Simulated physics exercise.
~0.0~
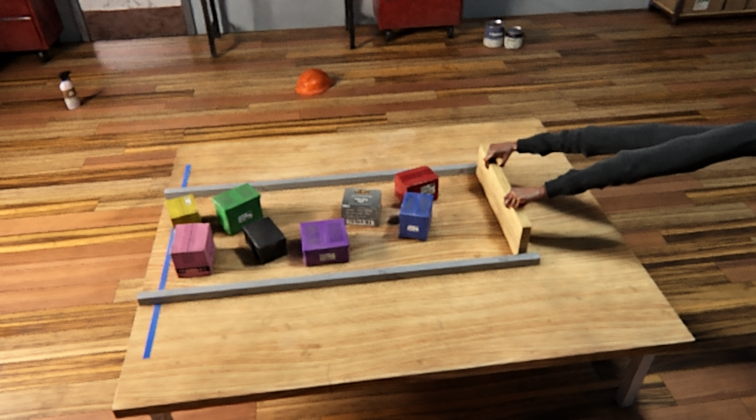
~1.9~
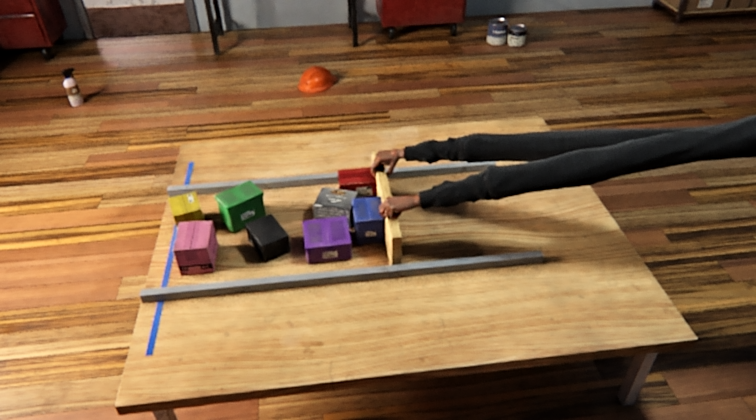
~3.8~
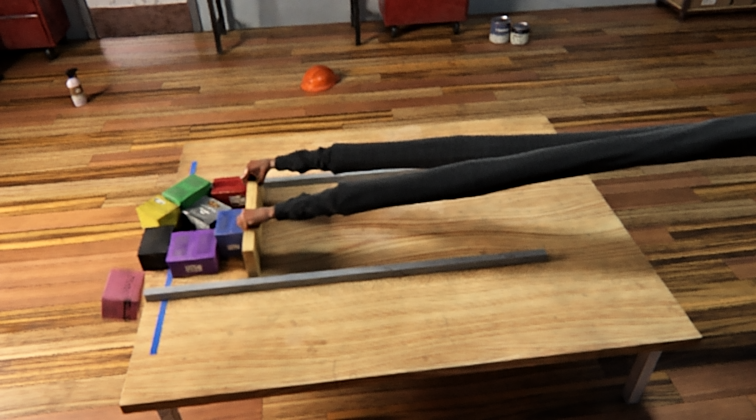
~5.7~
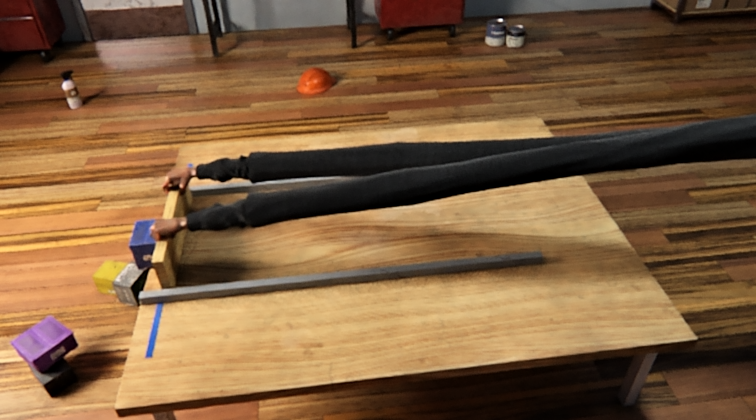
We see two dark-sleeved arms push a plank leftward across a low wooden table between two gray rails, bunching colorful boxes together and driving them past the blue tape and over the left edge, until the plank stops there with the blue box beside it.
